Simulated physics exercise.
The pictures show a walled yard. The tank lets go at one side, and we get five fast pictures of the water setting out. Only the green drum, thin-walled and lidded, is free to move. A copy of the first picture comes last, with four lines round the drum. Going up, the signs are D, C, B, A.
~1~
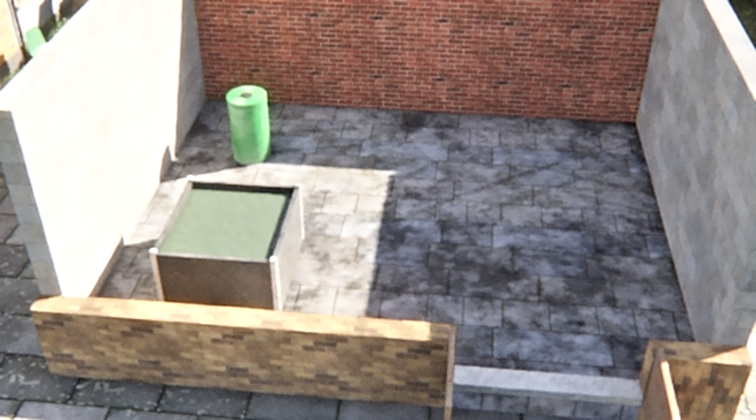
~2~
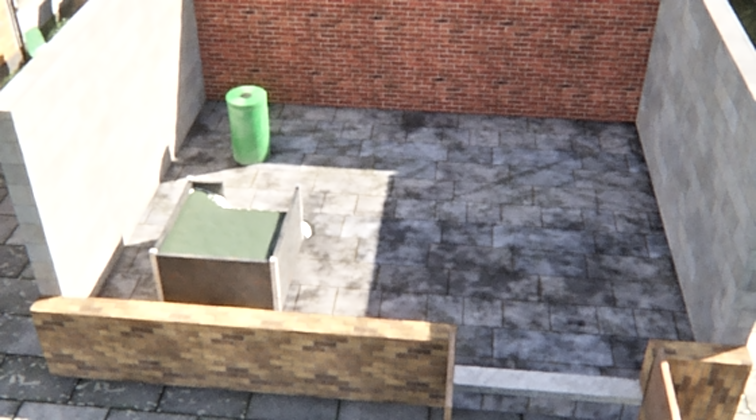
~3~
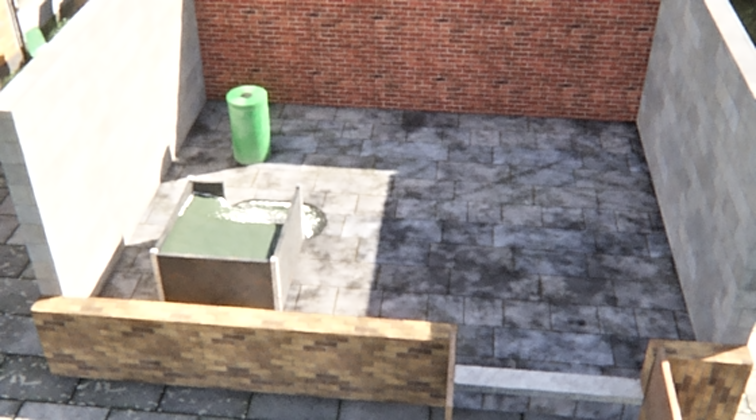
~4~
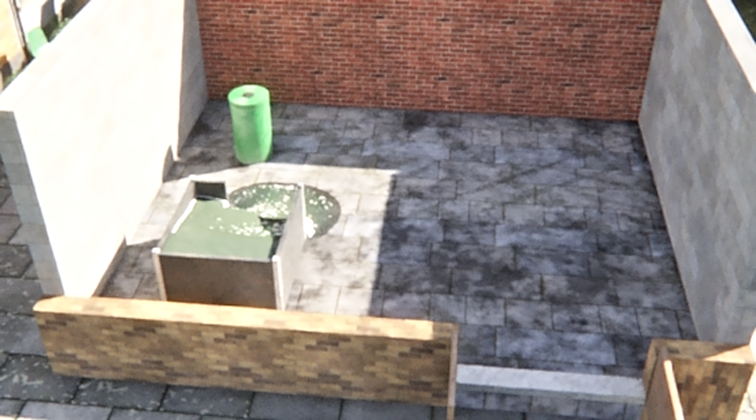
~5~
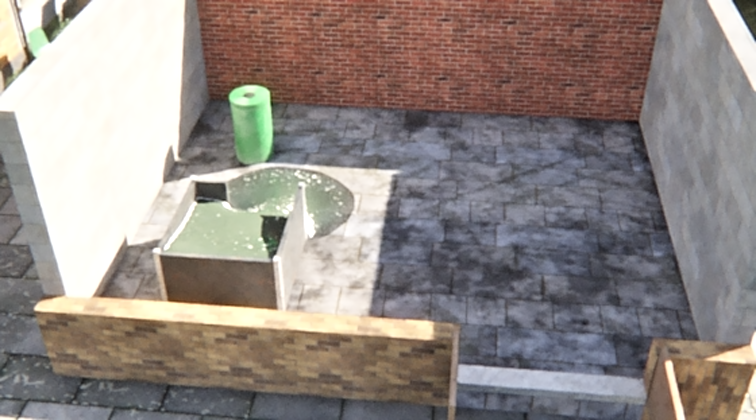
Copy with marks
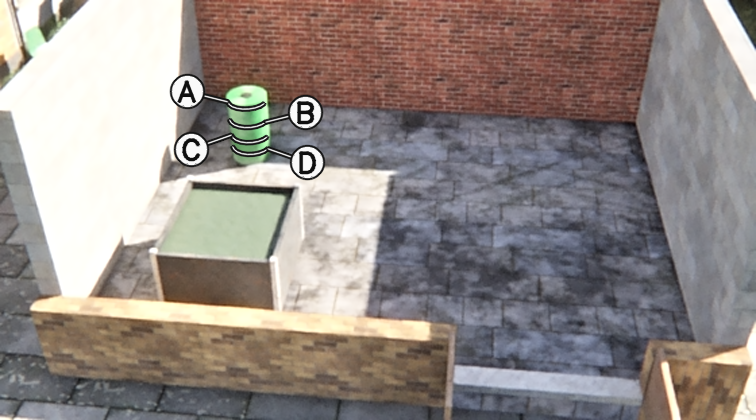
Green water pours from the square tank and spreads behind it across the walled yard.
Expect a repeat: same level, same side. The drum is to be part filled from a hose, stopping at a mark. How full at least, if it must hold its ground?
C.
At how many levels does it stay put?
Three.
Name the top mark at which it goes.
Here it is mark D.
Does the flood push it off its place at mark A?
No.
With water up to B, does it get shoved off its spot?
No, that is safe.
On the marked copy, A at (242, 109); B at (244, 127); C at (246, 142); D at (247, 154); from the bottom up D, C, B, A.
With A, it does not move.
With B, it does not move.
With C, it does not move.
With D, it is pushed about its own width away.
